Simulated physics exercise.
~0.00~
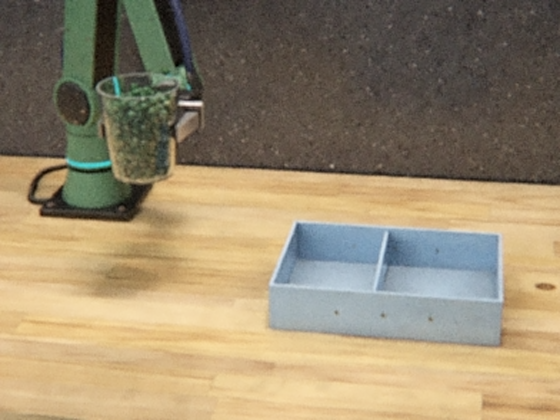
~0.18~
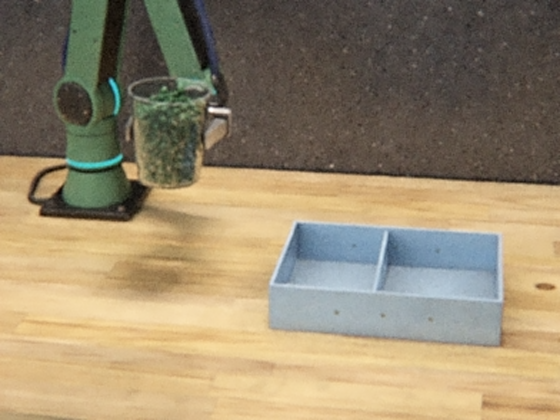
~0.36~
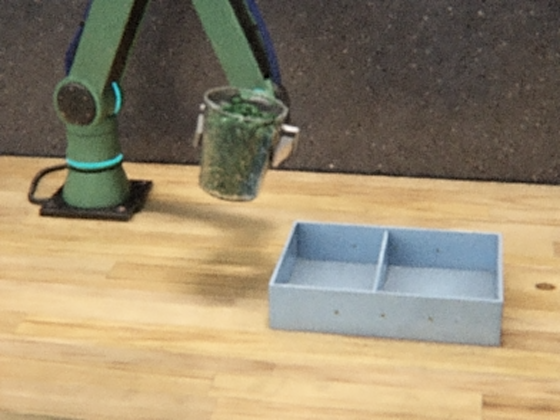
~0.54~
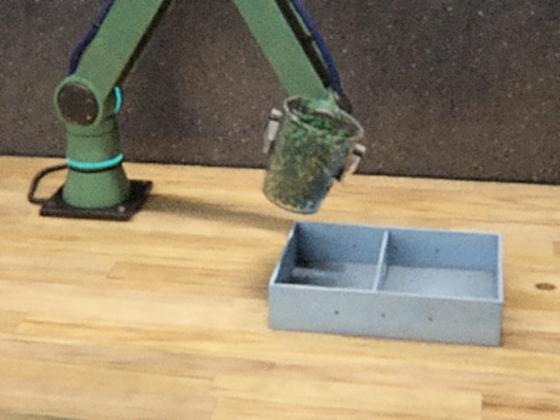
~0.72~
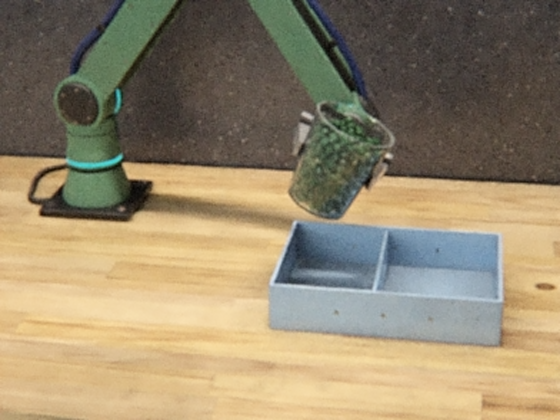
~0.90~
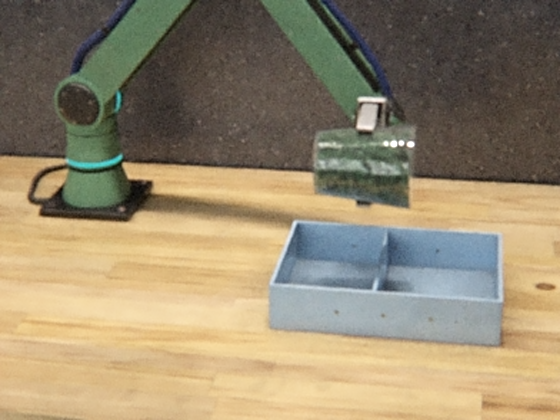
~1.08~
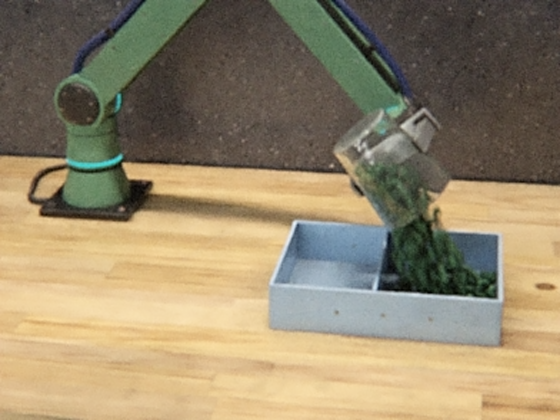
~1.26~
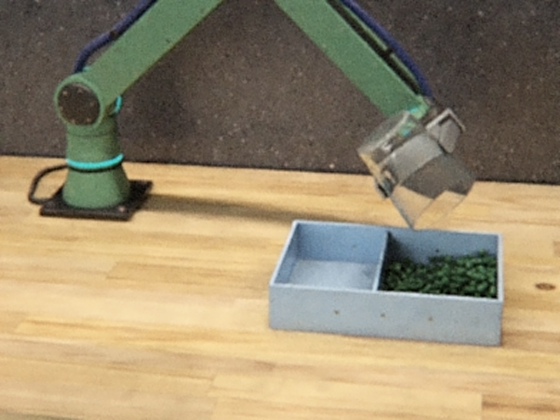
A green robot arm carried a clear beaker full of small green beads to the right over a divided blue-gray box, tipped it until it was upside down, and poured the beads into the right-hand compartment, leaving the left one empty.
